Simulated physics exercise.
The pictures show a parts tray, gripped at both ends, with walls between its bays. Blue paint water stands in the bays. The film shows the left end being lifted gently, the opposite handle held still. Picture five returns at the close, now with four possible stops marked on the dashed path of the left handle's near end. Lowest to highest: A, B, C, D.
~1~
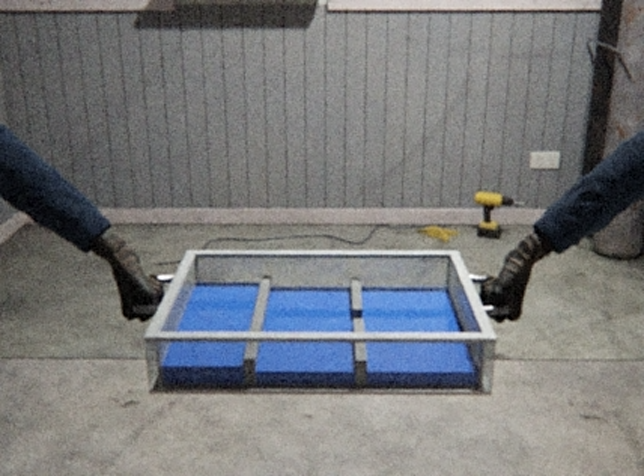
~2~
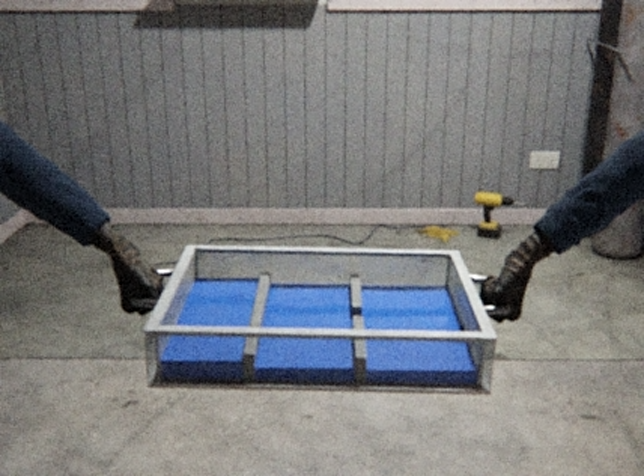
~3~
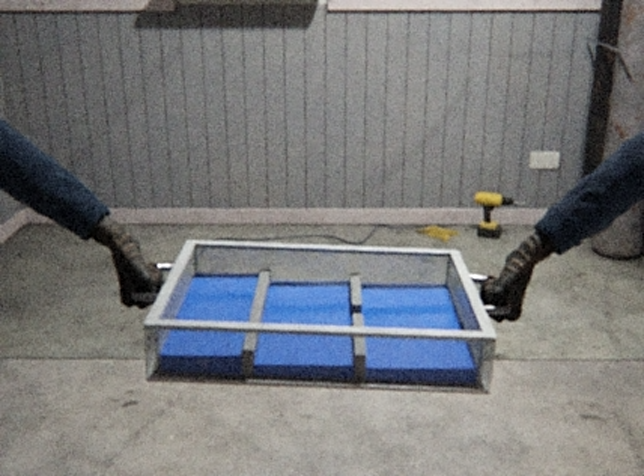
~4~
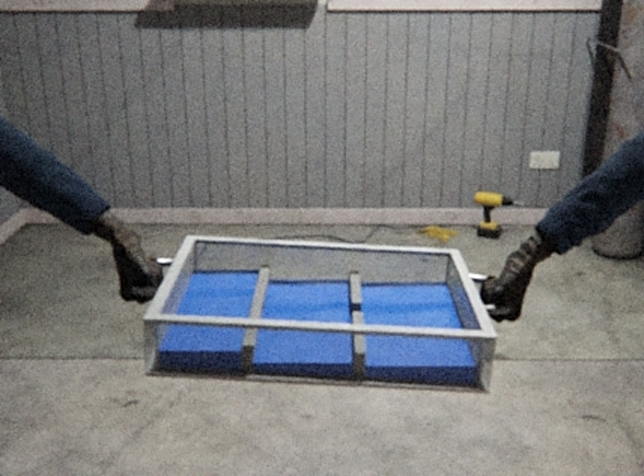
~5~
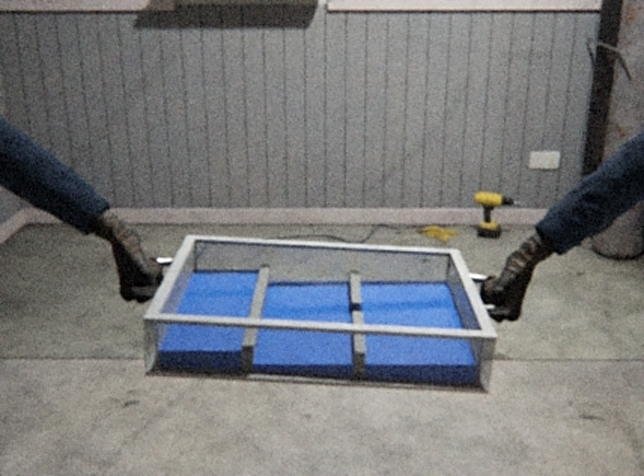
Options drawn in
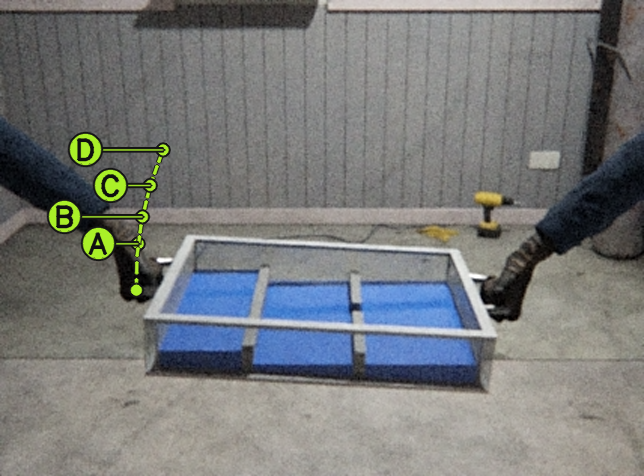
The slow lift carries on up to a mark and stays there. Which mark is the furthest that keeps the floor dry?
C will do.
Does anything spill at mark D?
Yes.
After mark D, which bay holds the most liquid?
It is the right one.
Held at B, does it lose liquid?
No.
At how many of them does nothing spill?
Three.
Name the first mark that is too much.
That would be D.
On the marked copy, A at (138, 243); B at (142, 216); C at (150, 185); D at (163, 149).
Choosing A, nothing spills; the right bay holds the most.
Choosing B, nothing spills; the right bay holds the most.
Choosing C, nothing spills; the right bay holds the most.
Choosing D, about 10 % goes over the rim.
